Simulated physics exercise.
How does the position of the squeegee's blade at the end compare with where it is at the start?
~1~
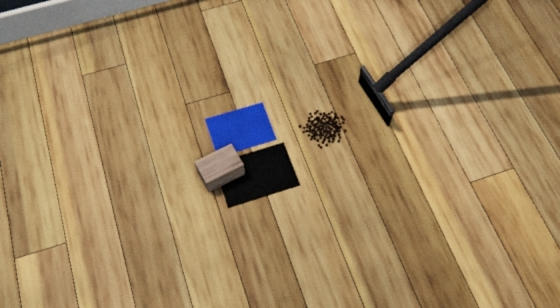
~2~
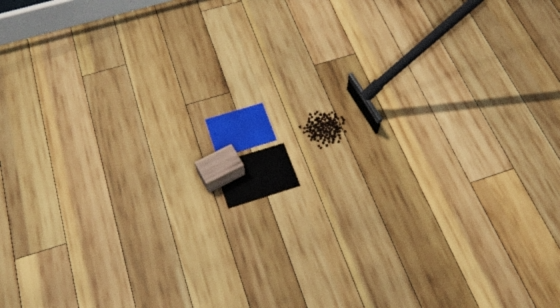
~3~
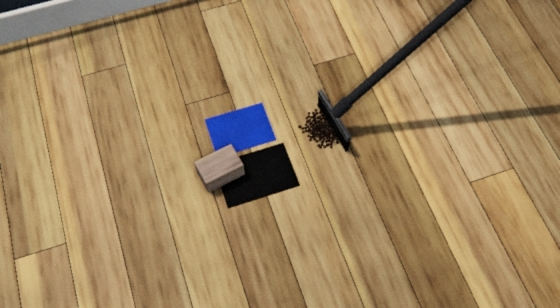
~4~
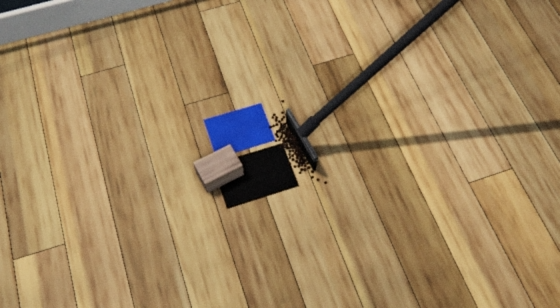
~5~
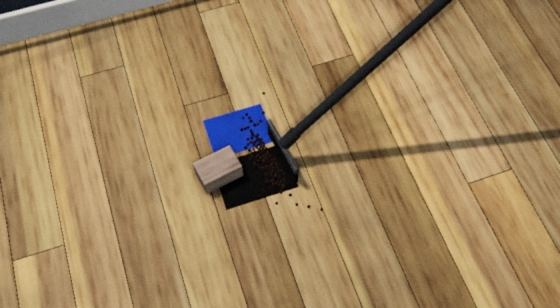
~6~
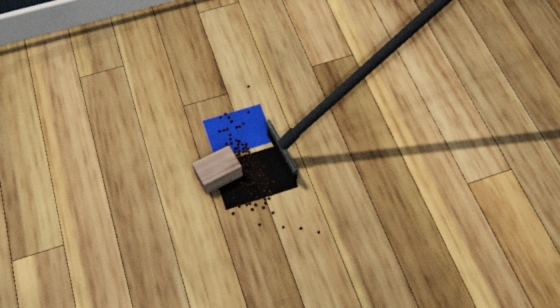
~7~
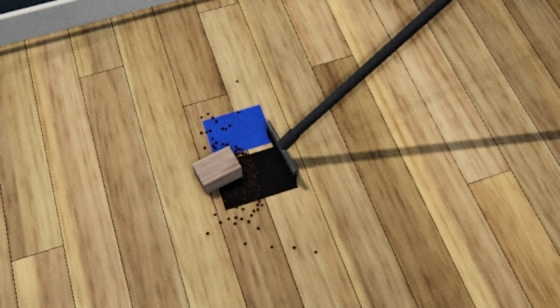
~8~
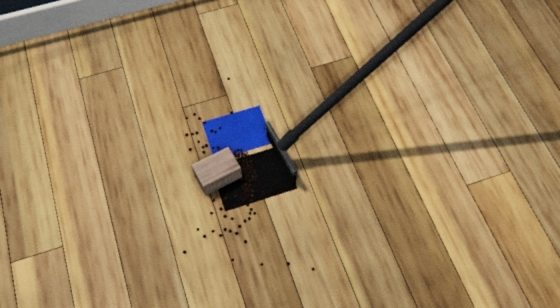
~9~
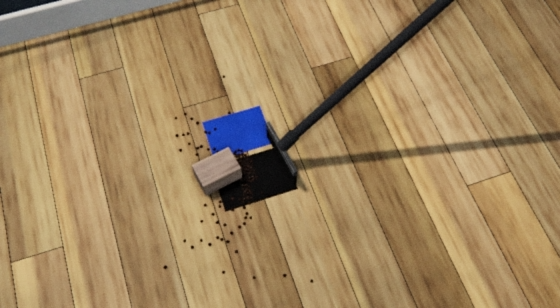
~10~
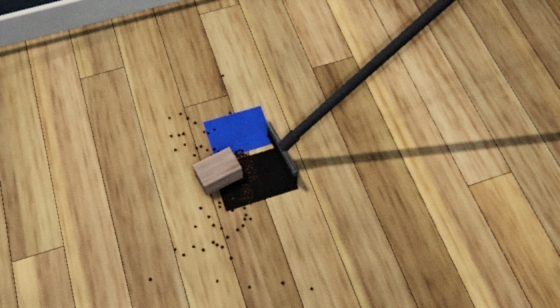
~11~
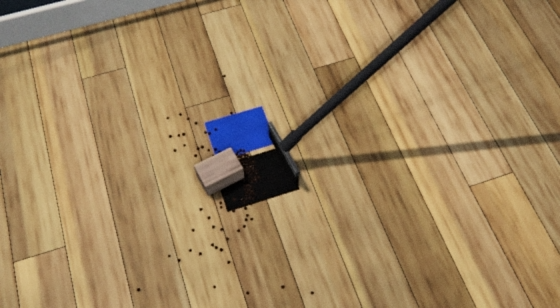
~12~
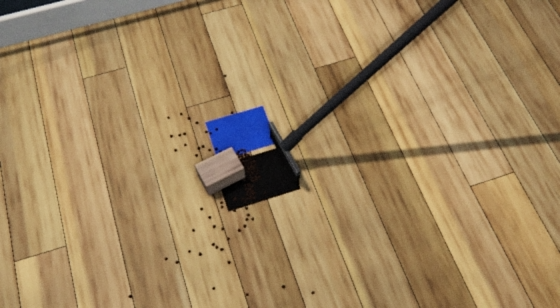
At the start the blade is up and to the right of the heap of beans, clear of the mats. By the end it is farther left and lower down, resting at the right edge of the black mat.
